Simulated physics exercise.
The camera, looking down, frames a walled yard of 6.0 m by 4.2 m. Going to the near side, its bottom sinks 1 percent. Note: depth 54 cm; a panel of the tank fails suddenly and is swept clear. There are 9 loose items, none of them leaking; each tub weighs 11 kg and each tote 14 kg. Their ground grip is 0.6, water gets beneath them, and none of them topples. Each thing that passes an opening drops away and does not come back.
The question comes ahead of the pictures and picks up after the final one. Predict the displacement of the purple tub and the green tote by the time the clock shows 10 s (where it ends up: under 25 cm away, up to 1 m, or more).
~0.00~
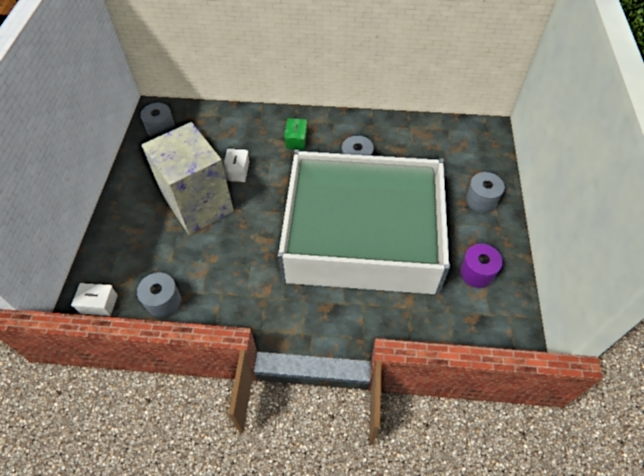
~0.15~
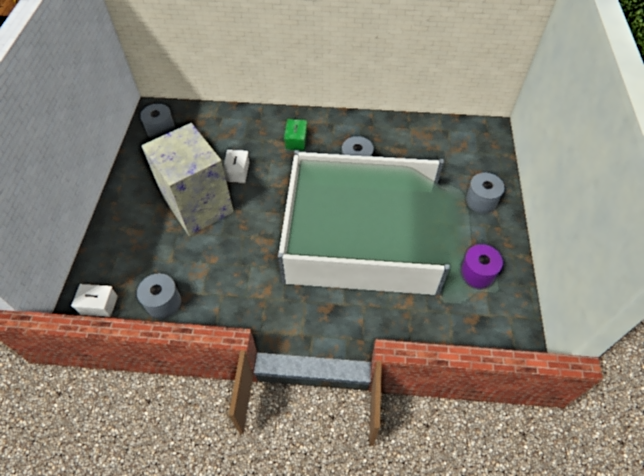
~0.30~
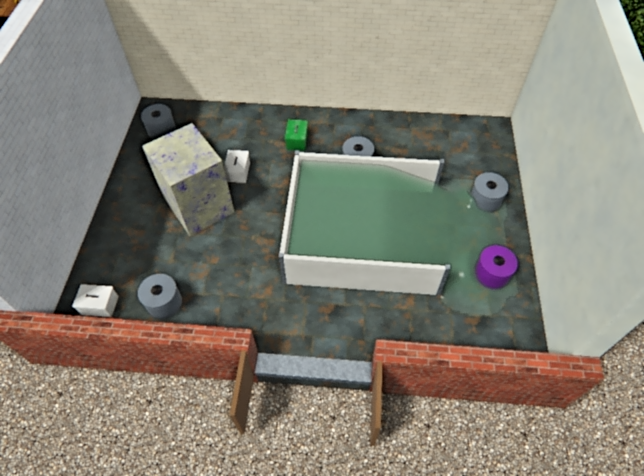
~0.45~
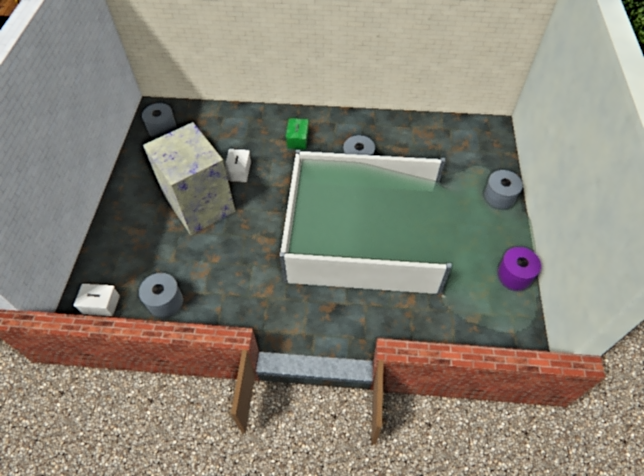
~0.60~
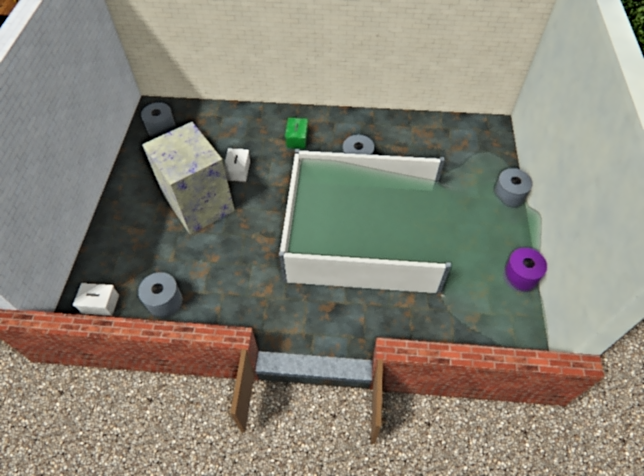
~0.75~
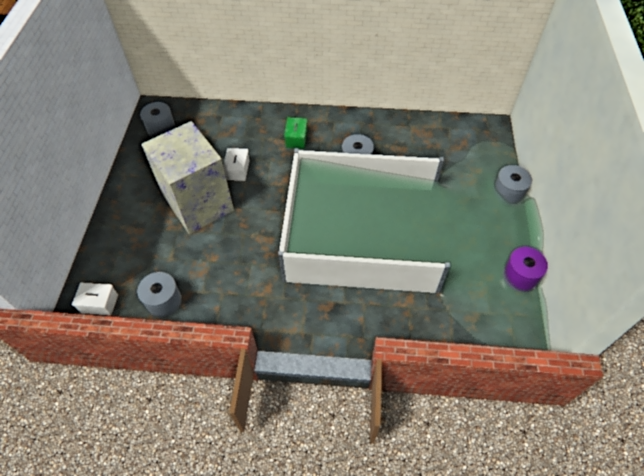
Purple tub: Makes a long trip. Green tote: Makes a modest move.
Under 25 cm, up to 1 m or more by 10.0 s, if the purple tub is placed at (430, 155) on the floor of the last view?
By that time it is swept a long way.
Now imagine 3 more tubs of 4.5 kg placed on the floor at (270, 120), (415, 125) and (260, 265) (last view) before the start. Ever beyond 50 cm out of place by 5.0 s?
In the order listed: Across the line; across the line; behind the line.
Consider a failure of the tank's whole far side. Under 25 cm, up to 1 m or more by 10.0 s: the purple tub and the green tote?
Log: Purple tub large displacement; green tote large displacement.
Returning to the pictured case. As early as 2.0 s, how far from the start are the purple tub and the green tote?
Shifts by then: Around 120 and 0 cm.
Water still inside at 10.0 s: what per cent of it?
92 %.
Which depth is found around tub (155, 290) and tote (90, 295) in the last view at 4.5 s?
First roughly 7 cm, second roughly 10 cm.
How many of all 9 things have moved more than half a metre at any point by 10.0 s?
That comes to 8.
After 2.0 s the purple tub is near (435, 321), 1.1 m from its start, aground; the green tote is near (296, 127), 0.0 m from its start, aground; 0 of 9 are out; 0 afloat.
After 4.5 s the purple tub is near (149, 255), 4.2 m from its start, aground; the green tote is near (260, 129), 0.5 m from its start, aground; 0 of 9 are out; 1 afloat.
After 7.0 s the purple tub is near (180, 238), 3.8 m from its start, aground; the green tote is near (245, 130), 0.8 m from its start, aground; 0 of 9 are out; 3 afloat.
After 10.0 s the purple tub is near (192, 239), 3.7 m from its start, aground; the green tote is near (245, 130), 0.8 m from its start, aground; 0 of 9 are out; 4 afloat.
